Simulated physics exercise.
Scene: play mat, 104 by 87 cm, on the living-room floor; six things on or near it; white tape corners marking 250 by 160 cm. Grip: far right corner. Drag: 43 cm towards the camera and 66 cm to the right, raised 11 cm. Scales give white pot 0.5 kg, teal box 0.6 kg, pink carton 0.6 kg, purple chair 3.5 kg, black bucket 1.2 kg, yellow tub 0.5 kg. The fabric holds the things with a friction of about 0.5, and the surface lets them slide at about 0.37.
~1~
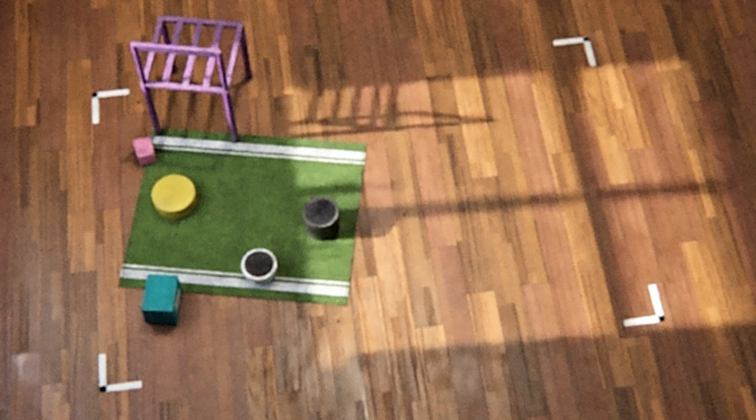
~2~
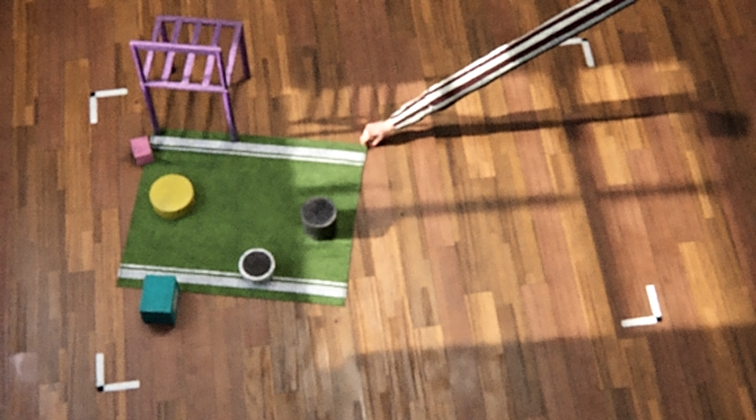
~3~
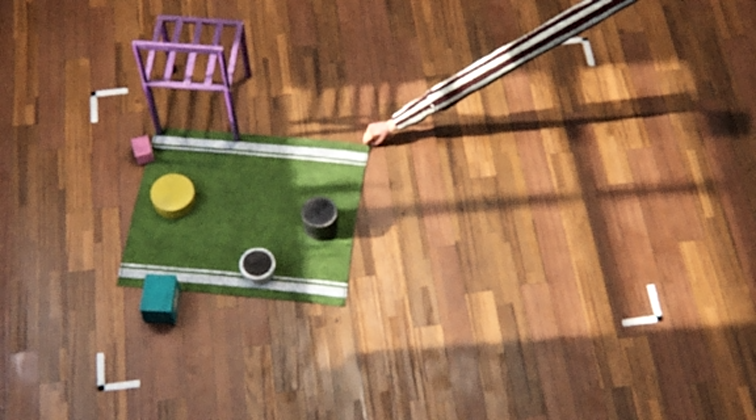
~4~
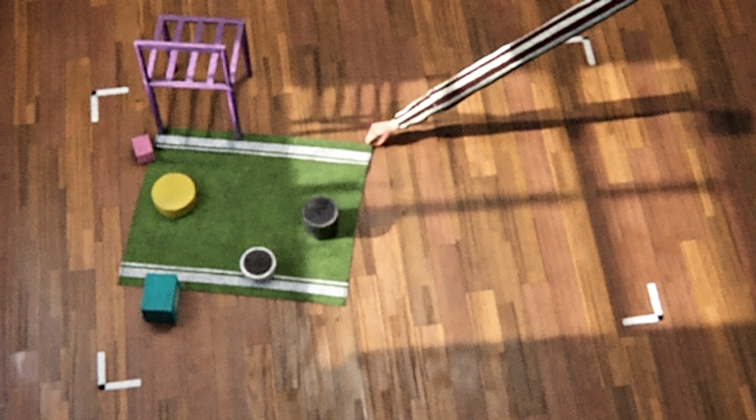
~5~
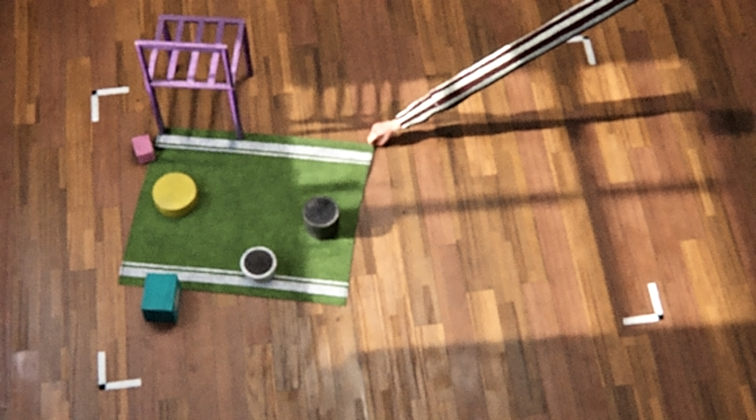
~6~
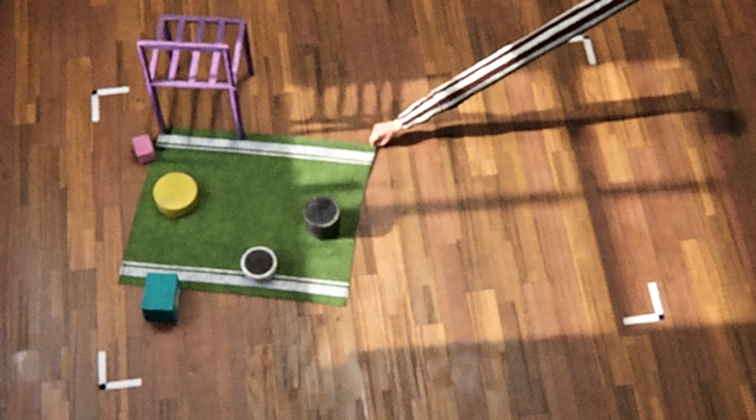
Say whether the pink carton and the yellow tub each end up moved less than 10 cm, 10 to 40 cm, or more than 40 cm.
In order: The pink carton is moved less than 10 cm; the yellow tub is moved more than 40 cm.
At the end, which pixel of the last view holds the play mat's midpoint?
(377, 185) or thereabouts.
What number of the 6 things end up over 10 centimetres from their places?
In total, 3 of them qualify.
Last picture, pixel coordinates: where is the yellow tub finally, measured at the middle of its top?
The top finishes roughly at pixel (318, 166) of the last view.
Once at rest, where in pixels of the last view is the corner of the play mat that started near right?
Around (390, 311).
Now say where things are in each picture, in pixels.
In the first picture, yellow tub (173, 193); play mat corners (118, 287) (366, 144) (346, 306).
In the second picture, play mat corners (116, 286) (344, 307); grip (367, 145).
In the third picture, play mat corners (117, 286) (344, 307); grip (369, 145).
In the fourth picture, play mat corners (117, 285) (345, 306); grip (372, 145).
In the fifth picture, play mat corners (118, 284) (345, 306); grip (374, 145).
In the sixth picture, yellow tub (175, 191); play mat corners (118, 284) (345, 306); grip (375, 145).
Next, middle of the play mat at (278, 202); yellow tub 18 cm off its start, black bucket 12 cm off its start, purple chair 8 cm off its start.
Then, middle of the play mat at (312, 188); yellow tub 37 cm off its start, black bucket 24 cm off its start, white pot 19 cm off its start.
After that, middle of the play mat at (352, 185); yellow tub 56 cm off its start at (291, 170), black bucket 40 cm off its start at (407, 218), white pot 34 cm off its start at (325, 230).
Later, middle of the play mat at (377, 185); yellow tub 69 cm off its start, black bucket 50 cm off its start, white pot 44 cm off its start.
At the end, middle of the play mat at (377, 185); yellow tub 69 cm off its start at (318, 166), pink carton 0 cm off its start at (143, 145), black bucket 50 cm off its start at (431, 221), white pot 44 cm off its start at (349, 228).
